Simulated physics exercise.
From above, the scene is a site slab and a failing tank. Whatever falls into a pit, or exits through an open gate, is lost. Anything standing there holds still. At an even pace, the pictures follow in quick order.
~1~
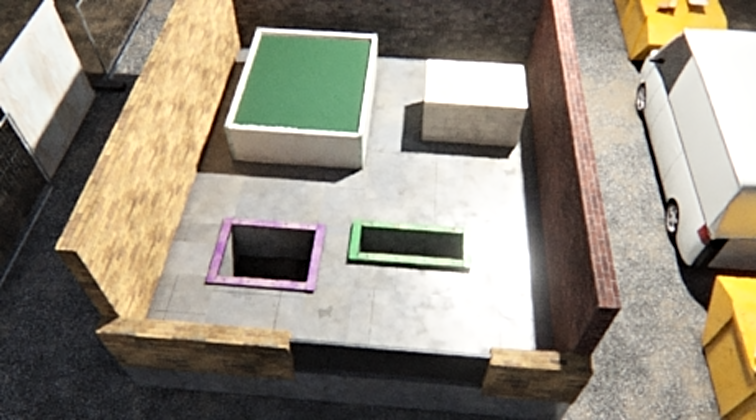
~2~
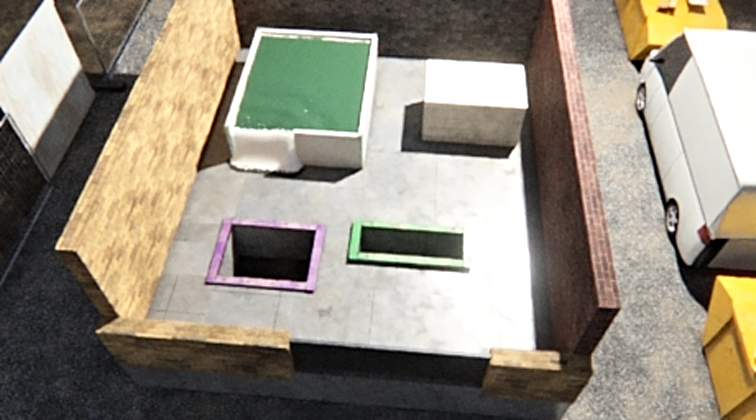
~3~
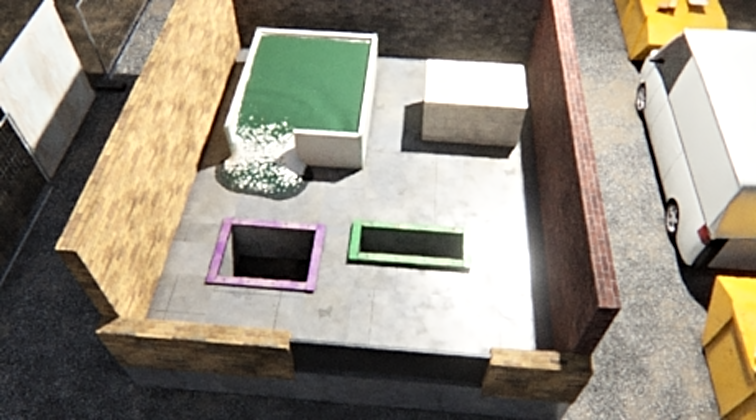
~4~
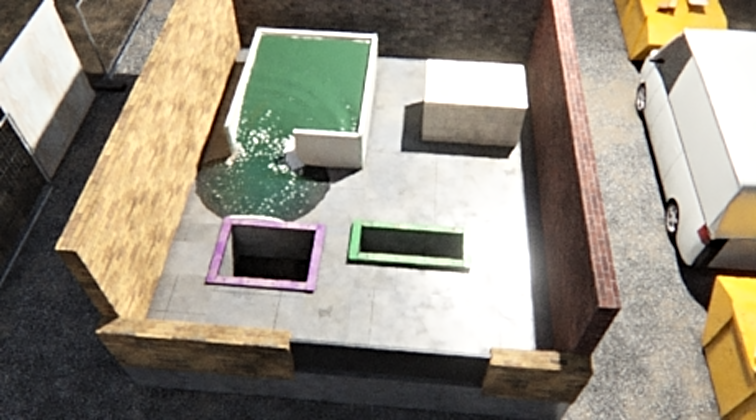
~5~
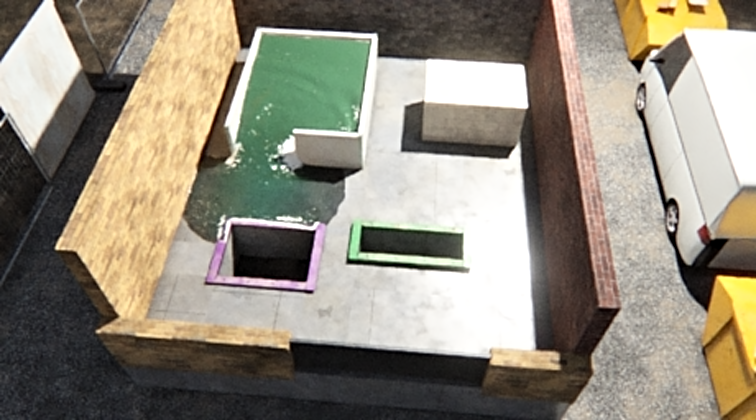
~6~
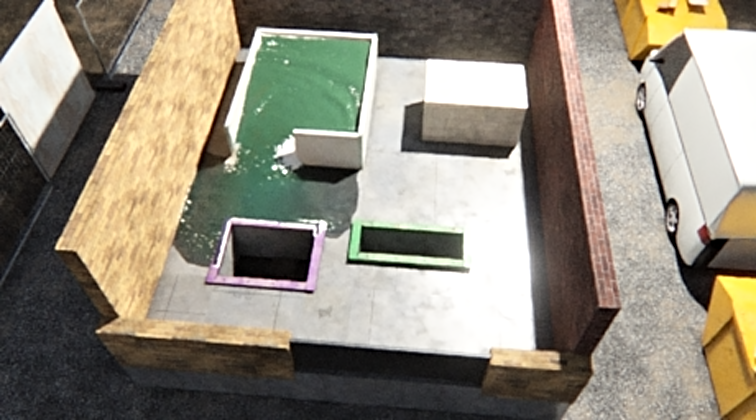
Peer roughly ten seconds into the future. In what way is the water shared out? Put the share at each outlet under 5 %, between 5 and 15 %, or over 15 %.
When it is over, the gate has under 5 %, the green pit has under 5 %, the purple pit has over 15 %.
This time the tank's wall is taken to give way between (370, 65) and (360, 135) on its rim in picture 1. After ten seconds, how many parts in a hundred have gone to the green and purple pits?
For green it's about 10 per cent, and for purple about 8 per cent.
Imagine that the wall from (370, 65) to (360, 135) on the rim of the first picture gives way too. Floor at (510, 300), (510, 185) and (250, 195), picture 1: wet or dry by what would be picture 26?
First point swamped, second point swamped, third point spared.
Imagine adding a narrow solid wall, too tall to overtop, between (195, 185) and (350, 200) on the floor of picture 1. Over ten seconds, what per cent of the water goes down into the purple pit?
Roughly 0 per cent ends up in the purple pit.
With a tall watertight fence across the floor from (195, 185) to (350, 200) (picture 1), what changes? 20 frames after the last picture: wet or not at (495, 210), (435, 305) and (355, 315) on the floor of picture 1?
In that order, I'd expect them to be reached by the flood, kept clear of the flood and kept clear of the flood.
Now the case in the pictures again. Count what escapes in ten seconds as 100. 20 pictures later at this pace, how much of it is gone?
Near 60 in a hundred.
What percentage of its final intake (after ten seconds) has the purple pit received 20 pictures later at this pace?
Around 60 in a hundred.
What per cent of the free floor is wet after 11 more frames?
That's roughly 25 per cent.
A moment on, water covers 20 % of the floor; the gate 0 %, the green pit 0 %, the purple pit 7 %.
Next, water covers 25 % of the floor; the gate 0 %, the green pit 0 %, the purple pit 14 %.
Then, water covers 45 % of the floor; the gate 0 %, the green pit 0 %, the purple pit 23 %.
Later, water covers 65 % of the floor; the gate 0 %, the green pit 0 %, the purple pit 32 %.
In the end, water covers 95 % of the floor; the gate 0 %, the green pit 0 %, the purple pit 39 %.
